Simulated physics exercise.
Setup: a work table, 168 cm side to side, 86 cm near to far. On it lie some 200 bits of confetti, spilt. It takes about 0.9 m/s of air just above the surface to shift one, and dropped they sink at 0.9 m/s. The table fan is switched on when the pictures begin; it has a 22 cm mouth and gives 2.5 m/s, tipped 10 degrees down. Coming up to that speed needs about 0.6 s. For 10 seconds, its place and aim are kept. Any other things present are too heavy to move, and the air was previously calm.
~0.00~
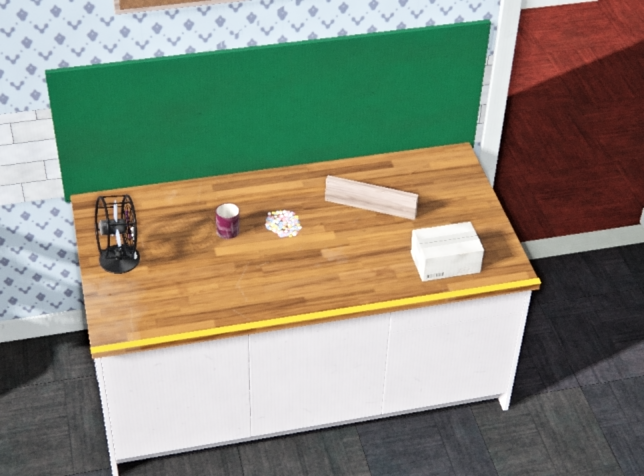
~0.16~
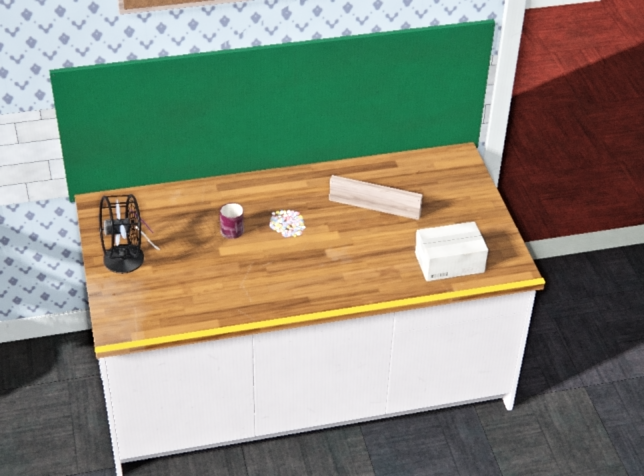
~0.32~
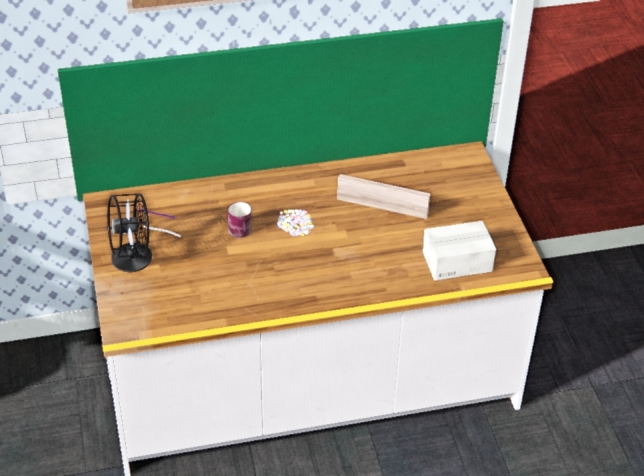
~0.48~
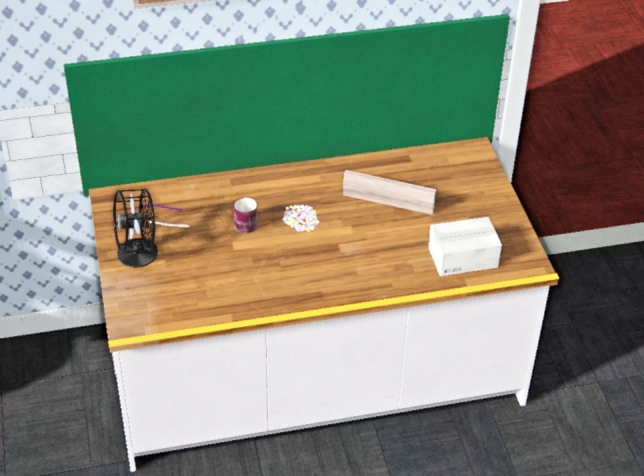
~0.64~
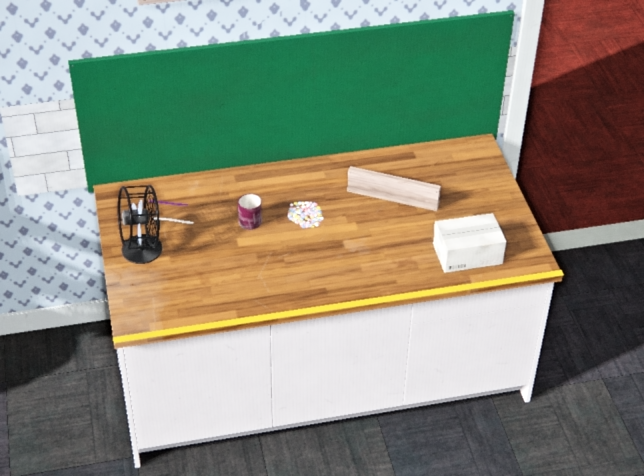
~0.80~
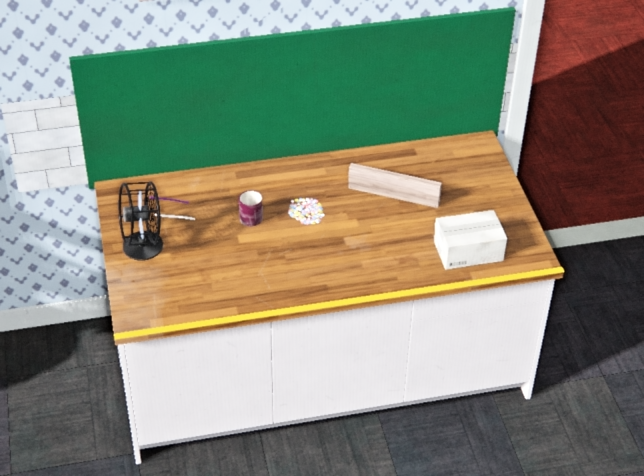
A black table fan runs beside a mug while the confetti on the table stays still.
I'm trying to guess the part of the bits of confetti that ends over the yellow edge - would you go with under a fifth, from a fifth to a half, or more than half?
I reckon the share over that edge will not reach one fifth.
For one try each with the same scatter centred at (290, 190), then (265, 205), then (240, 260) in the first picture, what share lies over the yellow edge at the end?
First try near 0 %, second near 0 %, third near 70 %.
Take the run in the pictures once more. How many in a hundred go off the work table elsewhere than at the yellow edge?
I would say close to 40 %.
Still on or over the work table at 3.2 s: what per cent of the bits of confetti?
Close to 90 in a hundred are still there.
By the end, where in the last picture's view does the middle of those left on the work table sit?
I'd put it close to (272, 214) in the last view.
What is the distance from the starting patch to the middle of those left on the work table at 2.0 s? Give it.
Roughly 5 cm.
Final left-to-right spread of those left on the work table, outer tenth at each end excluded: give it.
I'd say close to 30 cm.
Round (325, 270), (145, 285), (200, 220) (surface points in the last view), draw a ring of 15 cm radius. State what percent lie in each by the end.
I would say some 0 %, 0 % and 0 % respectively.
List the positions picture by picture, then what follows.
In the first picture, the middle of the bits of confetti is near (284, 224), none has stirred yet and the mouth of the table fan is at (116, 227).
In the second picture, the middle of the bits of confetti is near (288, 223), none has stirred yet and the yellow edge is centred on (328, 317).
In the third picture, the middle of the bits of confetti is near (296, 222), none has stirred yet, the top of a mug is at (239, 209) and the top of a board is at (384, 186).
In the fourth picture, the middle of the bits of confetti is near (302, 217) and none has stirred yet.
In the fifth picture, the middle of the bits of confetti is near (306, 214) and none has stirred yet.
In the sixth picture, the middle of the bits of confetti is near (307, 211) and none has stirred yet.
After 2.0 s, 0 % are over the yellow edge; the middle of those still in play is near (309, 207); 3 % have settled or left.
After 3.2 s, 0 % are over the yellow edge; the middle of those still in play is near (307, 207); 14 % have settled or left.
After 5.5 s, 0 % are over the yellow edge; the middle of those still in play is near (292, 210); 44 % have settled or left.
After 10.0 s, at the end, 0 % are over the yellow edge; the middle of those still in play is near (272, 214).
